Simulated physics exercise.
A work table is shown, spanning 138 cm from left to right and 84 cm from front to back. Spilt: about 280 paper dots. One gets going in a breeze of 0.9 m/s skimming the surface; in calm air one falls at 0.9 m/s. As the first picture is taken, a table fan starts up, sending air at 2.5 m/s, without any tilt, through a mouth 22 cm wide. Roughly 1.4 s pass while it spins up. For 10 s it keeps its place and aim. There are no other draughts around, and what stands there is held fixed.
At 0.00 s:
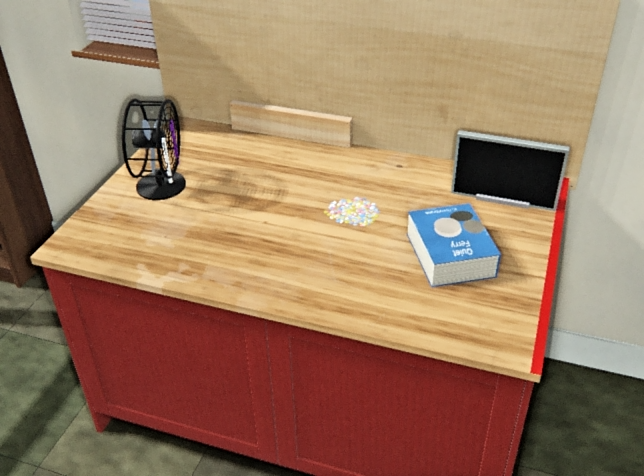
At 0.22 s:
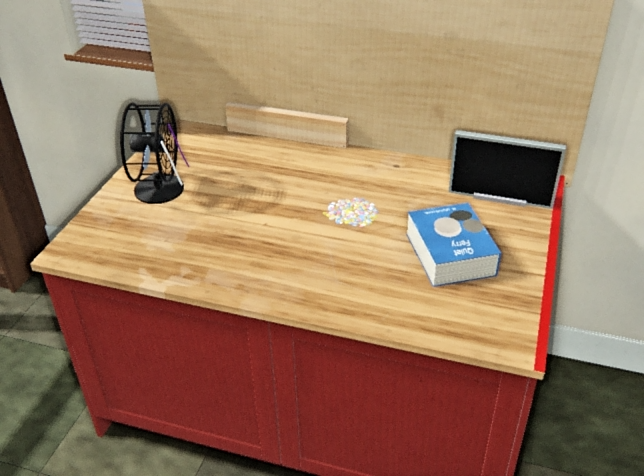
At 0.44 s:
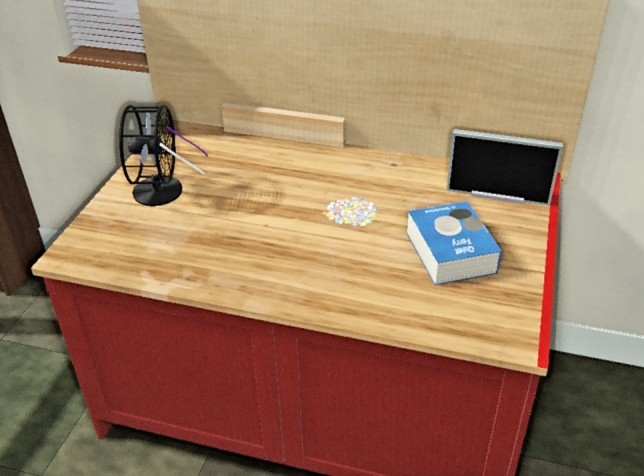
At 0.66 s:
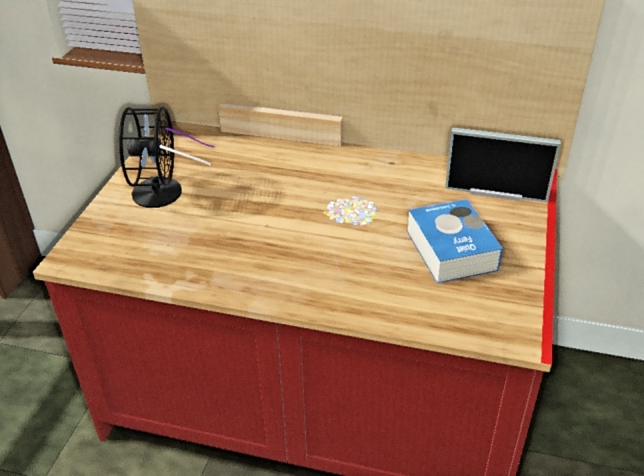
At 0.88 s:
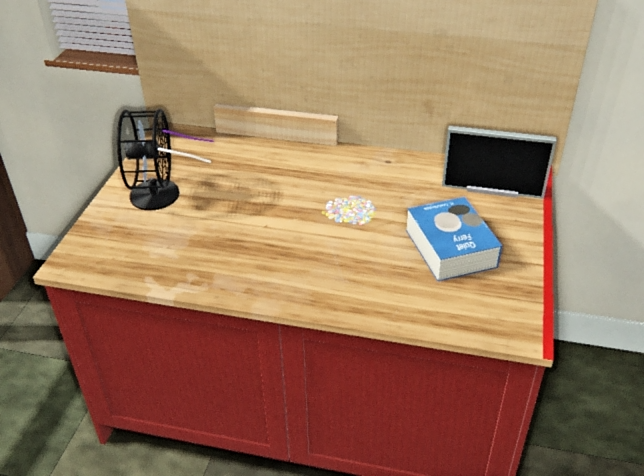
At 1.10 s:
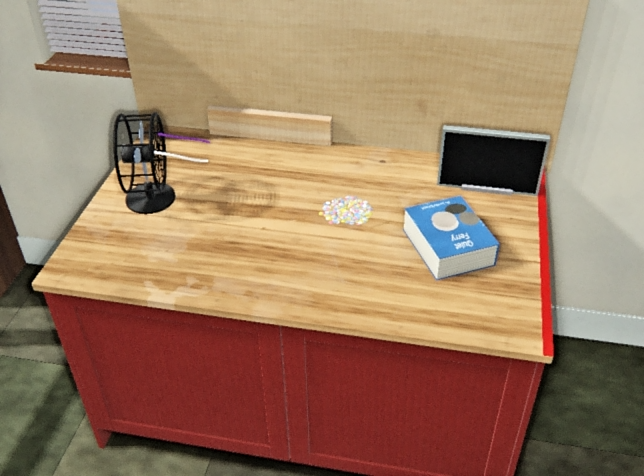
A red work table with a pale wooden top stands against a tan board in a tiled room, seen from above and in front. A black fan sits at the left, pastel paper dots near the middle, a blue-and-white book and a dark-screened laptop at the right. Purple and white streamers lift from the fan and stretch rightward, fluttering, while the dots stay still and the camera drifts slightly.
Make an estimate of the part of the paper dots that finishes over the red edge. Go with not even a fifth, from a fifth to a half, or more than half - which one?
I think one in five to half will wind up past that edge.
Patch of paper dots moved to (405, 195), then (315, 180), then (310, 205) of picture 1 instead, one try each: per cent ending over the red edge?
Going through the three spots in order, you'd get 100 percent, 70 percent and 50 percent.
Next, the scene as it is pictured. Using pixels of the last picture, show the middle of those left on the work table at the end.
Near (409, 251).
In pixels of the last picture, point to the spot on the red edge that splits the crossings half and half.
I'd say roughly (547, 221).
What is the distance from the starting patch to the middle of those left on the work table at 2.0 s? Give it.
I'd guess near 20 cm.
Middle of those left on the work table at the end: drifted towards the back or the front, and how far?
Direction: Frontward; shift: About 15 cm.
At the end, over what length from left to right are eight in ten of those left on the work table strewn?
I'd say close to 10 cm.
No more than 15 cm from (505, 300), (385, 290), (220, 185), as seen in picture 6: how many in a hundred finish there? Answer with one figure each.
In order: About 0 %, then 25 %, then 0 %.
After 2.0 s, 98 % are on the move or not yet settled, 0 % are over the red edge; the middle of those still in play is near (405, 227).
After 3.2 s, 57 % are on the move or not yet settled, 21 % are over the red edge; the middle of those still in play is near (411, 228).
After 5.5 s, 36 % are on the move or not yet settled, 32 % are over the red edge; the middle of those still in play is near (408, 245).
After 10.0 s, at the end, 37 % are over the red edge; the middle of those still in play is near (409, 251).
